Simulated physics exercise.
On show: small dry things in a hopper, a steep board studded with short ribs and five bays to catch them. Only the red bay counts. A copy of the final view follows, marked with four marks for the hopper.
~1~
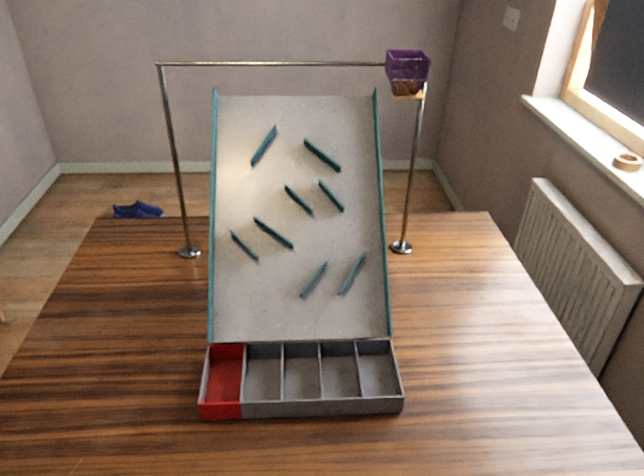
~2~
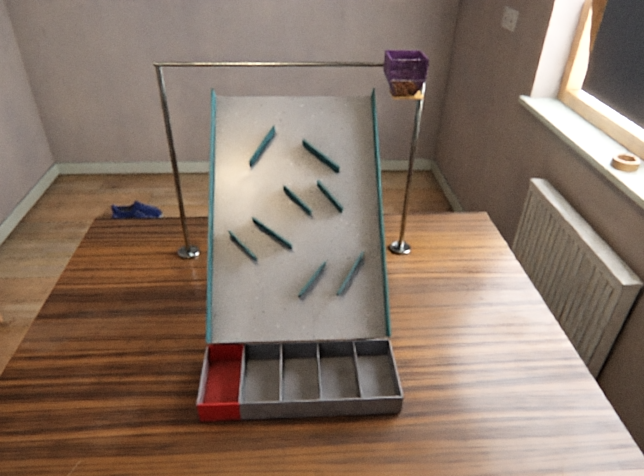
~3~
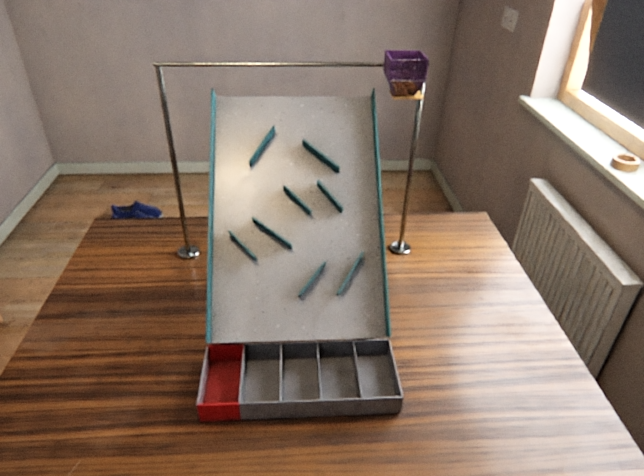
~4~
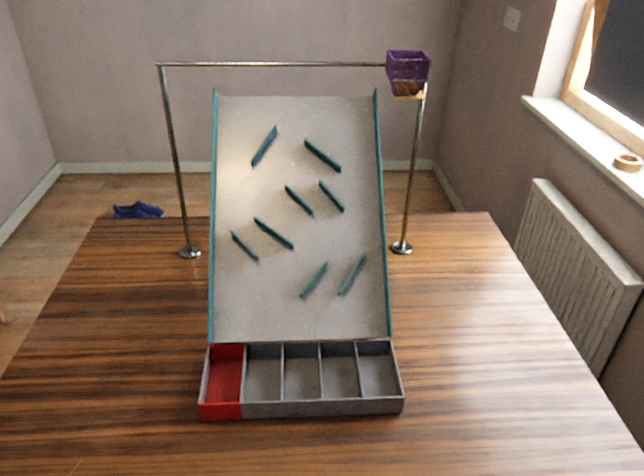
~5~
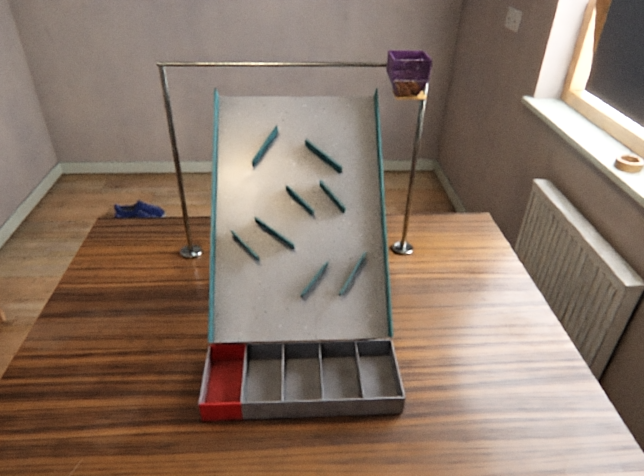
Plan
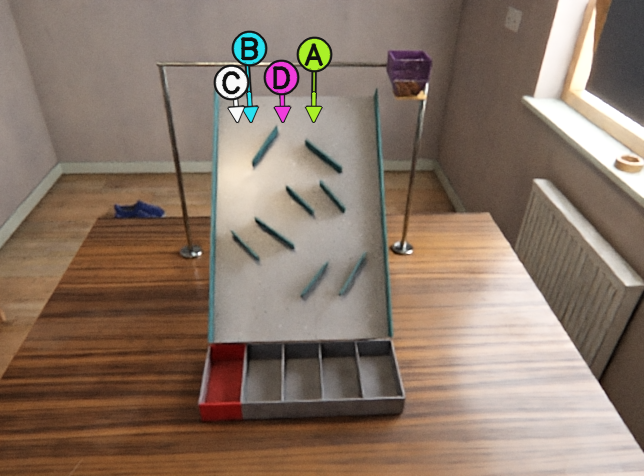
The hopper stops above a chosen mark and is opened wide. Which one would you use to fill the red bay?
The best mark is B.
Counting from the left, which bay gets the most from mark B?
The first from the left.
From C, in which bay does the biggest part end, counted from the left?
The first from the left.
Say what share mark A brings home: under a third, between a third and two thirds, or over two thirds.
It is under a third.
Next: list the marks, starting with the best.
The order is B, C, D, A.
On the marked copy, mark A meets the board at (313, 116); mark B meets the board at (250, 116); mark C meets the board at (237, 116); mark D meets the board at (282, 116).
With A, not one piece in the red bay, almost all in other bays, about a tenth outside the box.
With B, roughly two thirds in the red bay, roughly a quarter in other bays, about a tenth outside the box.
With C, roughly half in the red bay, roughly a third in other bays, about a tenth outside the box.
With D, roughly a third in the red bay, roughly two thirds in other bays.
